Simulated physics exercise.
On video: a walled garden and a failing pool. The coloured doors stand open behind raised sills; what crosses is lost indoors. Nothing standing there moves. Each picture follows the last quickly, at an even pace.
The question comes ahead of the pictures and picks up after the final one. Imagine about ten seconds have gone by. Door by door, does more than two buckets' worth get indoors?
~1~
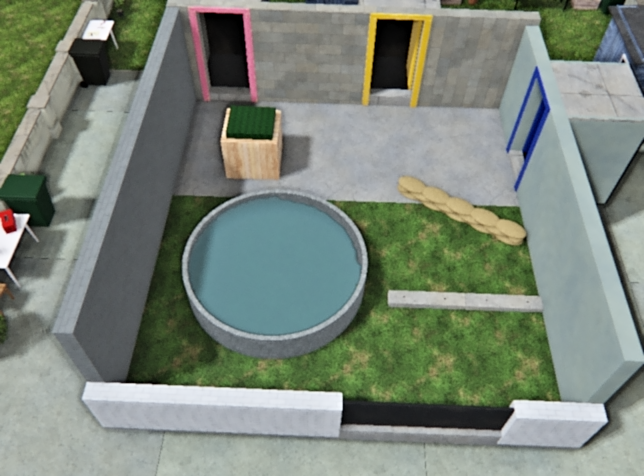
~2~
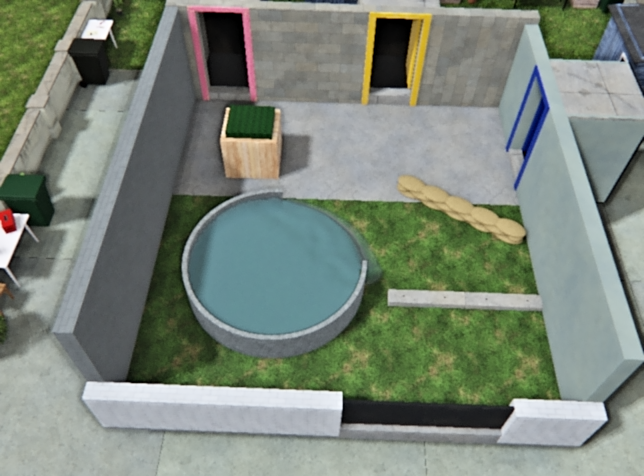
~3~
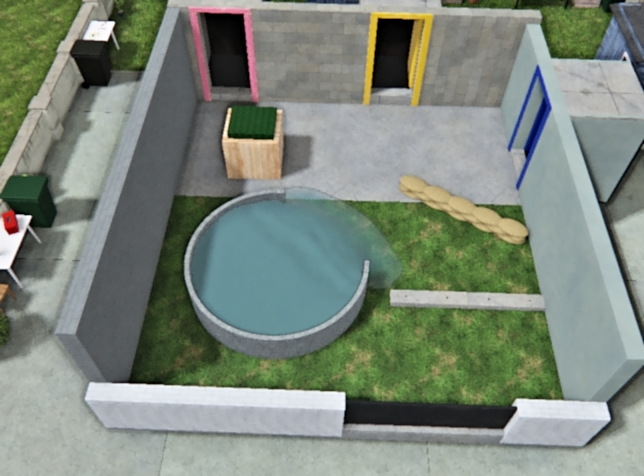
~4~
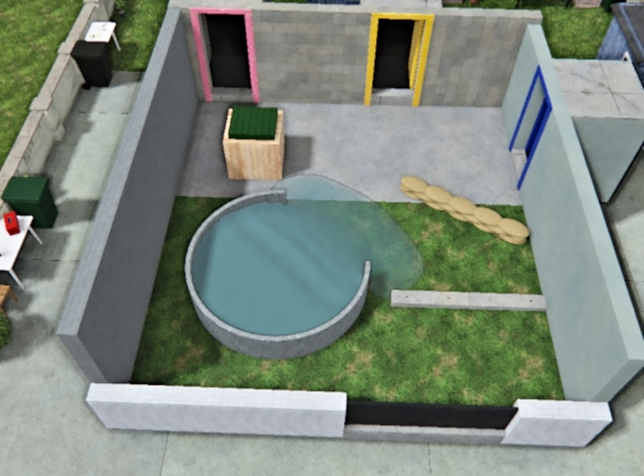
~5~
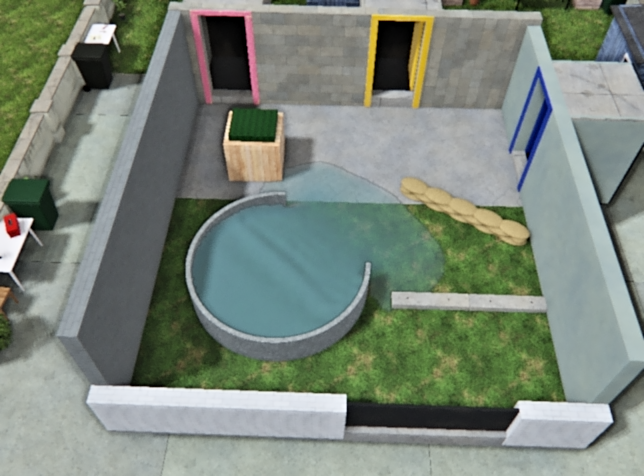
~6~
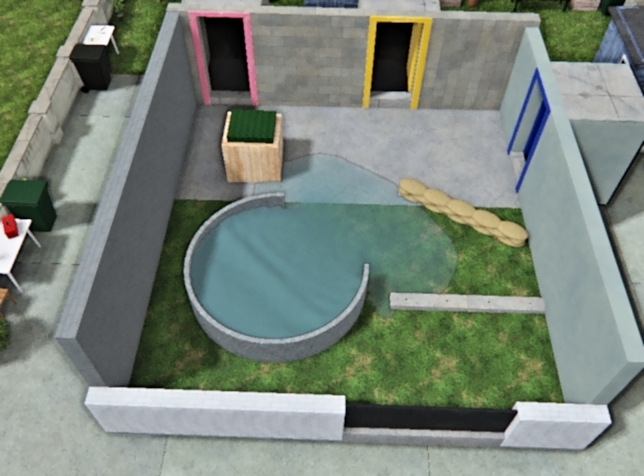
Door by door: Blue door - no; pink door - no; yellow door - no.
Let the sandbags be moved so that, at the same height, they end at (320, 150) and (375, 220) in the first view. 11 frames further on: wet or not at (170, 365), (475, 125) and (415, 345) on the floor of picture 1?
The first point is still bare, the second still bare and the third still bare.
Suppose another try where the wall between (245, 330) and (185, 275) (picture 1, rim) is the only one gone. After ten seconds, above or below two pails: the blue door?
I reckon the blue door remains short of it.
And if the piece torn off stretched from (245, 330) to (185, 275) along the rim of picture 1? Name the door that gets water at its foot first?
I'd say the door marked pink.
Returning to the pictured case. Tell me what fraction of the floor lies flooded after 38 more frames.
My estimate is close to 80 per cent.
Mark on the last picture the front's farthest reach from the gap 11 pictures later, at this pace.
Somewhere about (460, 113).
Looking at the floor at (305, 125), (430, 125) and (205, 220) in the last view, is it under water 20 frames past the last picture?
Same order as asked: Drenched; drenched; dry as before.
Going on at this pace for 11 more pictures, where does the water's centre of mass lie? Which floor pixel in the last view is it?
Centre of the water: Near (332, 240).
A moment on, water covers 30 % of the floor; the blue door not reached, the pink door not reached, the yellow door not reached.
Next, water covers 40 % of the floor; the blue door not reached, the pink door not reached, the yellow door wet at the sill, nothing in.
Then, water covers 50 % of the floor; the blue door not reached, the pink door wet at the sill, nothing in, the yellow door under two buckets in.
Later, water covers 80 % of the floor; the blue door wet at the sill, nothing in, the pink door wet at the sill, nothing in, the yellow door under two buckets in.
In the end, water covers 90 % of the floor; the blue door under two buckets in, the pink door wet at the sill, nothing in, the yellow door under two buckets in.
